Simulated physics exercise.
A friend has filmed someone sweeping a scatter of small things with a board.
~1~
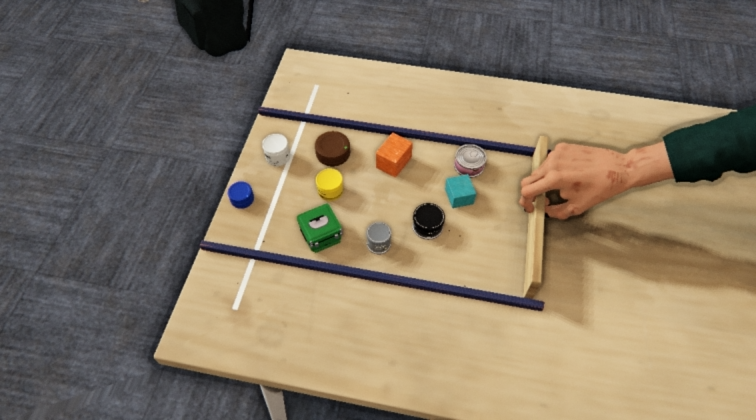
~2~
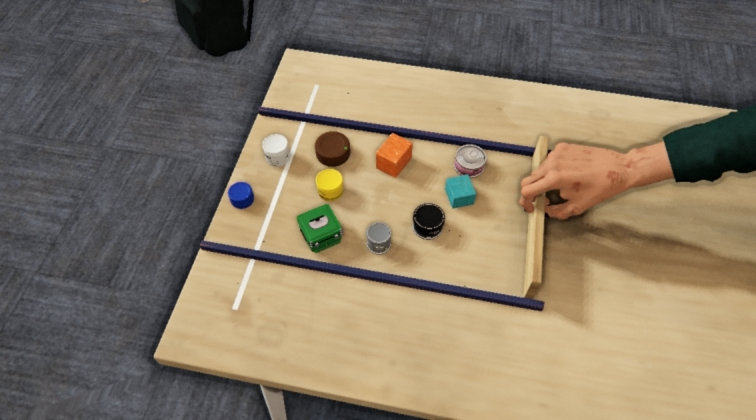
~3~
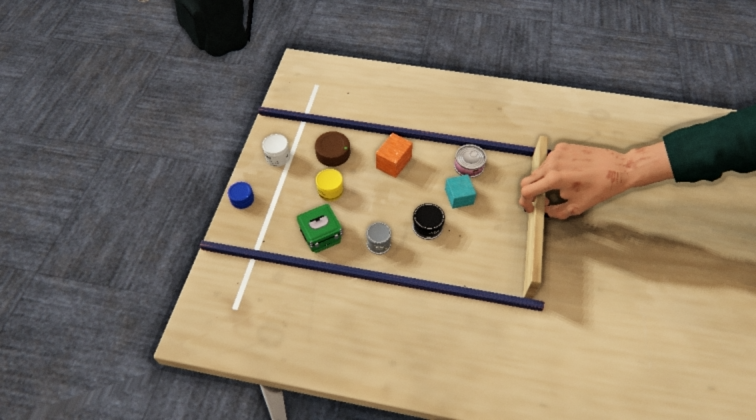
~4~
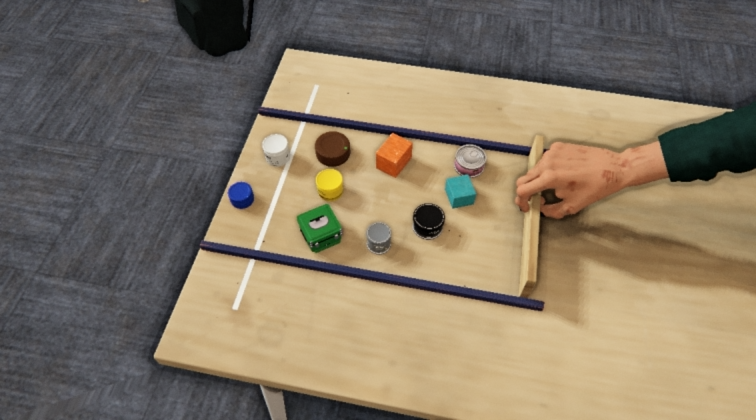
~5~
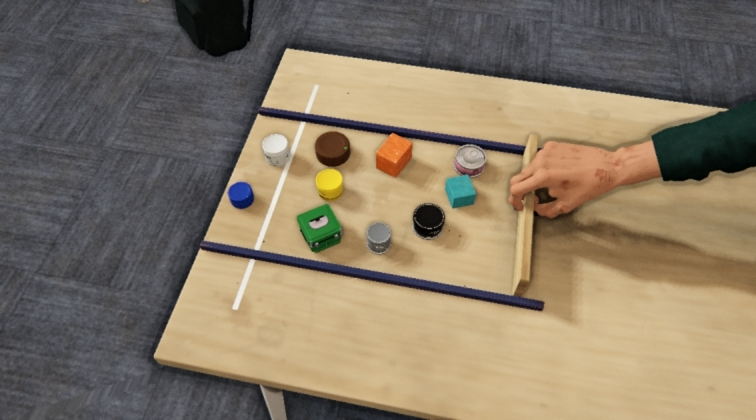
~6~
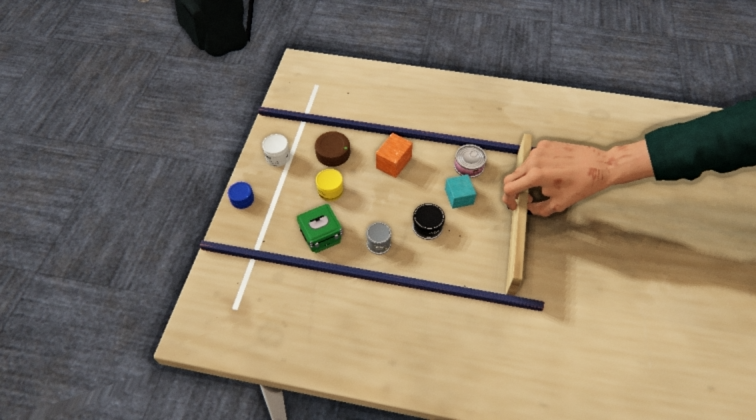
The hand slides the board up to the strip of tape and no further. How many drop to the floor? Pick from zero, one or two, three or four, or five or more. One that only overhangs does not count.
Here the number that fall off is one or two.
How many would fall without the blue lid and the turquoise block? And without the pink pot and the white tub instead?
Fallen: 0, and 0 in the other try.
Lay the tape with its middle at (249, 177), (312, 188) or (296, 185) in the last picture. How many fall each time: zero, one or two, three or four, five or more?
For each place: Five or over; either one or two; one to two.
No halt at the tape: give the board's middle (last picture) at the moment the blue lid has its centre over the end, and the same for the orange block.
About (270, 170), and (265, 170) for the other.
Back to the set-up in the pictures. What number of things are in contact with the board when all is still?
5 of them.
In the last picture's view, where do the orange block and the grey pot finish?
Near (261, 134) and (252, 222).
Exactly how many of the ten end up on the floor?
Fallen: 2.
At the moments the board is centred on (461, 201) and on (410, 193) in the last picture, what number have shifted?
2 and 4.
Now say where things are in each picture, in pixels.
Blue lid (241, 195); white tub (277, 151); brown lid (333, 149); board (537, 213); tape (281, 182), in the first frame.
White tub (277, 151); black tin (428, 222), in the second frame.
Brown lid (333, 149); yellow tub (330, 185), in the third frame.
Blue lid (241, 195); orange block (394, 156), in the fourth frame.
White tub (277, 151); green case (320, 229), in the fifth frame.
Blue lid (241, 195); white tub (277, 151); brown lid (333, 149); board (520, 211); tape (281, 182), in the sixth frame.
Soon after, none off yet; blue lid at rest near (241, 195); white tub at rest near (277, 151); brown lid at rest near (333, 149).
In the end, the number that fall off is one or two; gone, brown lid and white tub.
